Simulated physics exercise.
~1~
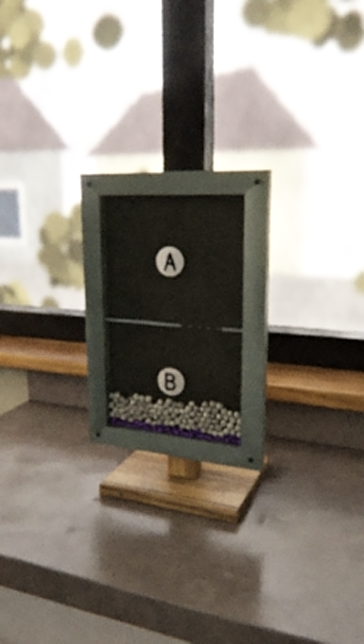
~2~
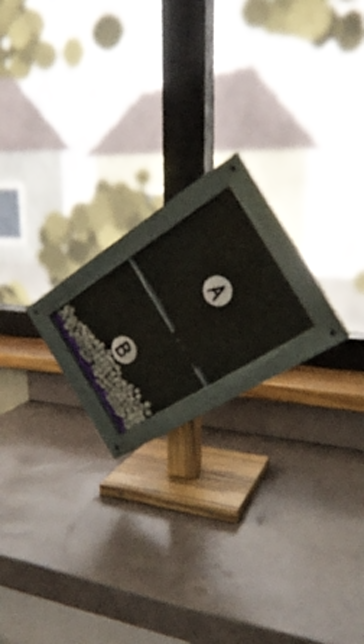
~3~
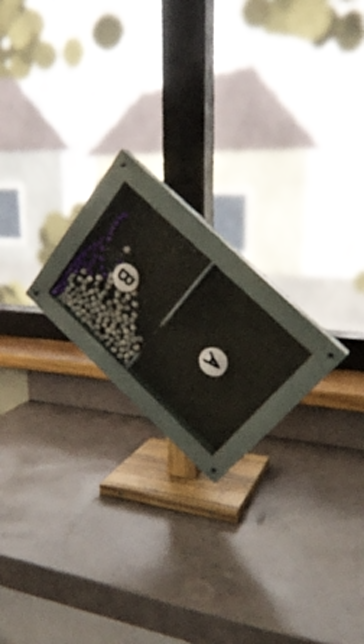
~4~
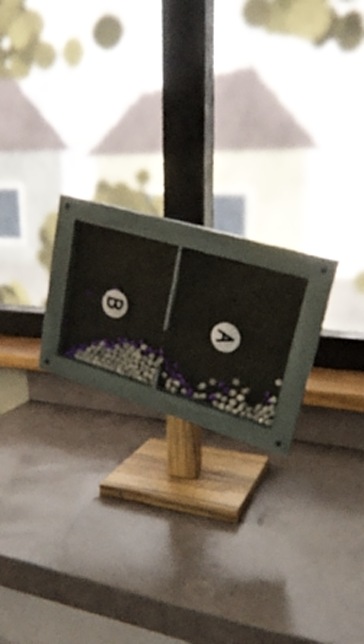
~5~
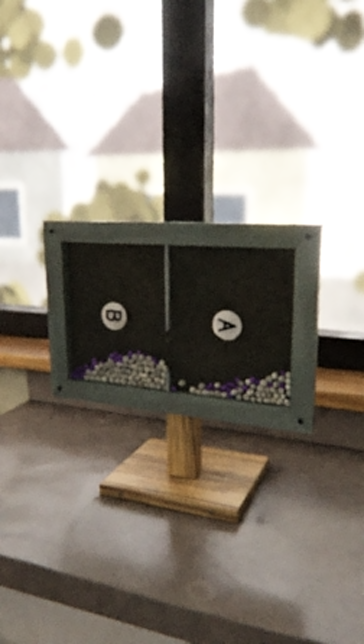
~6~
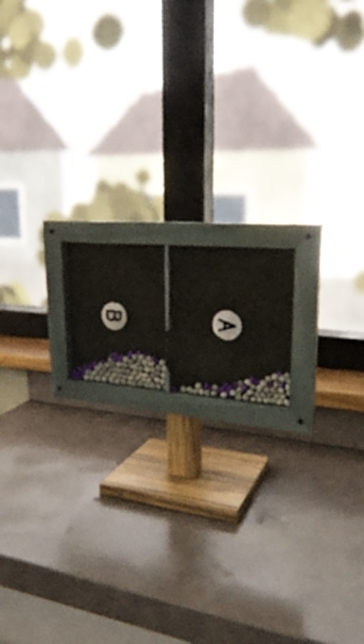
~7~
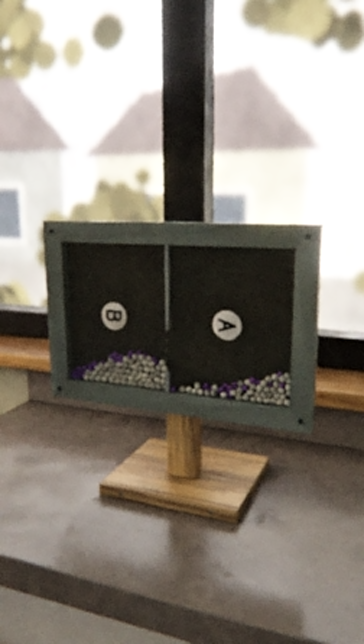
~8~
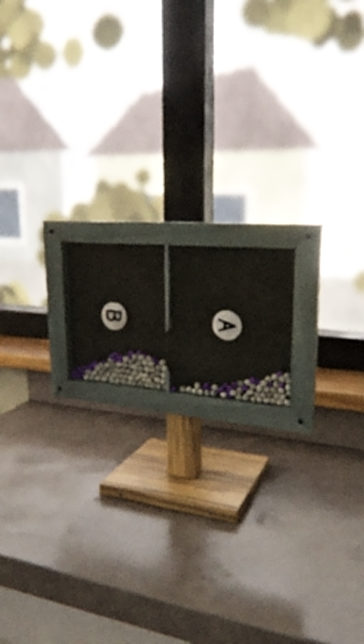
We see a framed box of white and purple beads on a wooden stand turn clockwise past its side, then swing partway back to lie sideways, as beads spill from chamber B into A and settle in both, with somewhat more left in B.
